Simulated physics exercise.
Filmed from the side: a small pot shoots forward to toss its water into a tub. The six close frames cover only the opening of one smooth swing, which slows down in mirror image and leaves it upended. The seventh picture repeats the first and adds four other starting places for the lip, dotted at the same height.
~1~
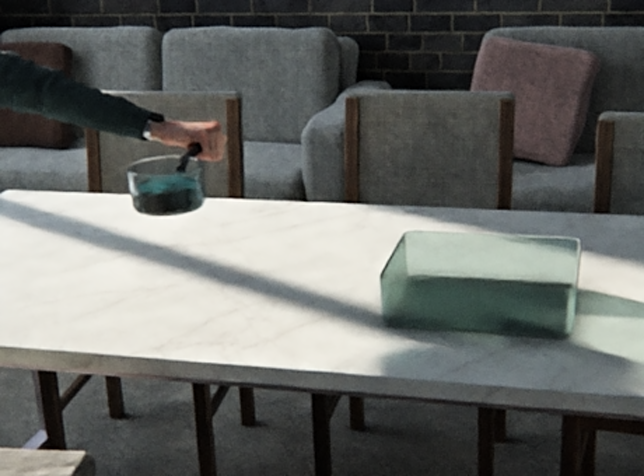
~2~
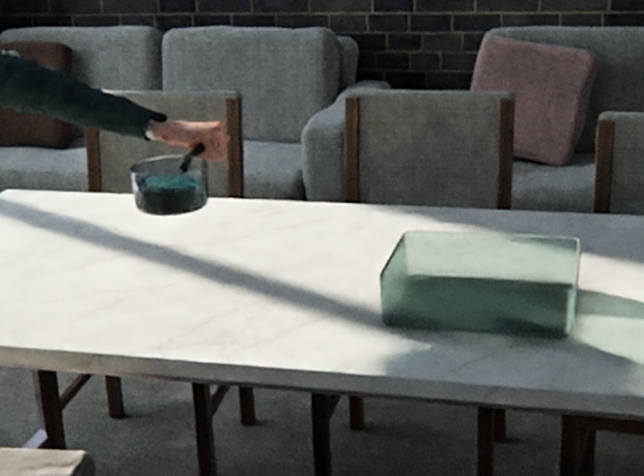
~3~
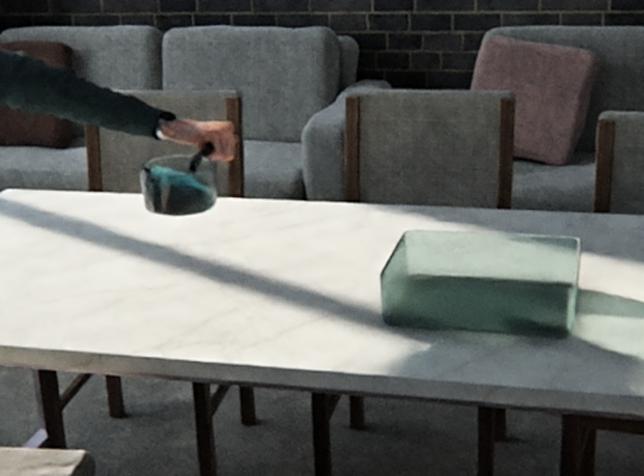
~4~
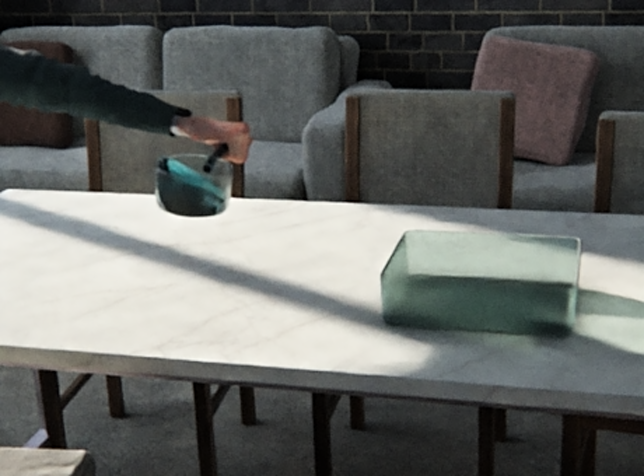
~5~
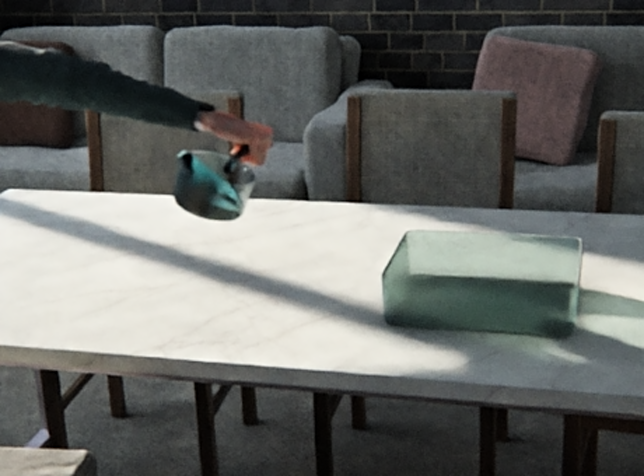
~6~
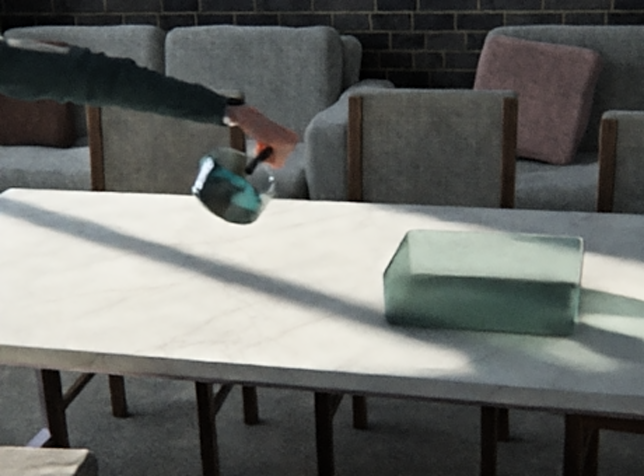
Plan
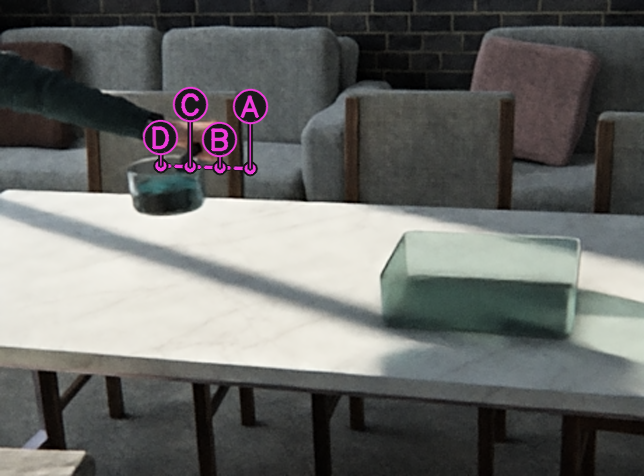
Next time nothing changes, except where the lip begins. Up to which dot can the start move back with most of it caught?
The limit is B.
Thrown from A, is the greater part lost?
No.
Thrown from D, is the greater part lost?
Yes.
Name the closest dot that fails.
C it is.
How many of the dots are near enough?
Two of them.
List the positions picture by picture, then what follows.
In the first picture, upright, lip at (200, 167); tub from (383, 323) to (573, 336); nothing has left yet.
In the second picture, upright, lip at (203, 166); nothing has left yet.
In the third picture, upright, lip at (213, 167); nothing has left yet.
In the fourth picture, tipped about 8°, lip at (229, 172); nothing has left yet.
In the fifth picture, tipped about 19°, lip at (252, 180); nothing has left yet.
In the sixth picture, tipped about 33°, lip at (274, 190); nothing has left yet.
In magenta, A at (250, 168); B at (219, 167); C at (190, 166); D at (160, 165).
For dot A, about 72 % lands in the tub, 7 % falls short and 21 % goes beside or beyond.
For dot B, about 68 % lands in the tub, 20 % falls short and 12 % goes beside or beyond.
For dot C, about 28 % lands in the tub, 64 % falls short and 8 % goes beside or beyond.
For dot D, about 1 % lands in the tub, 94 % falls short and 4 % goes beside or beyond.
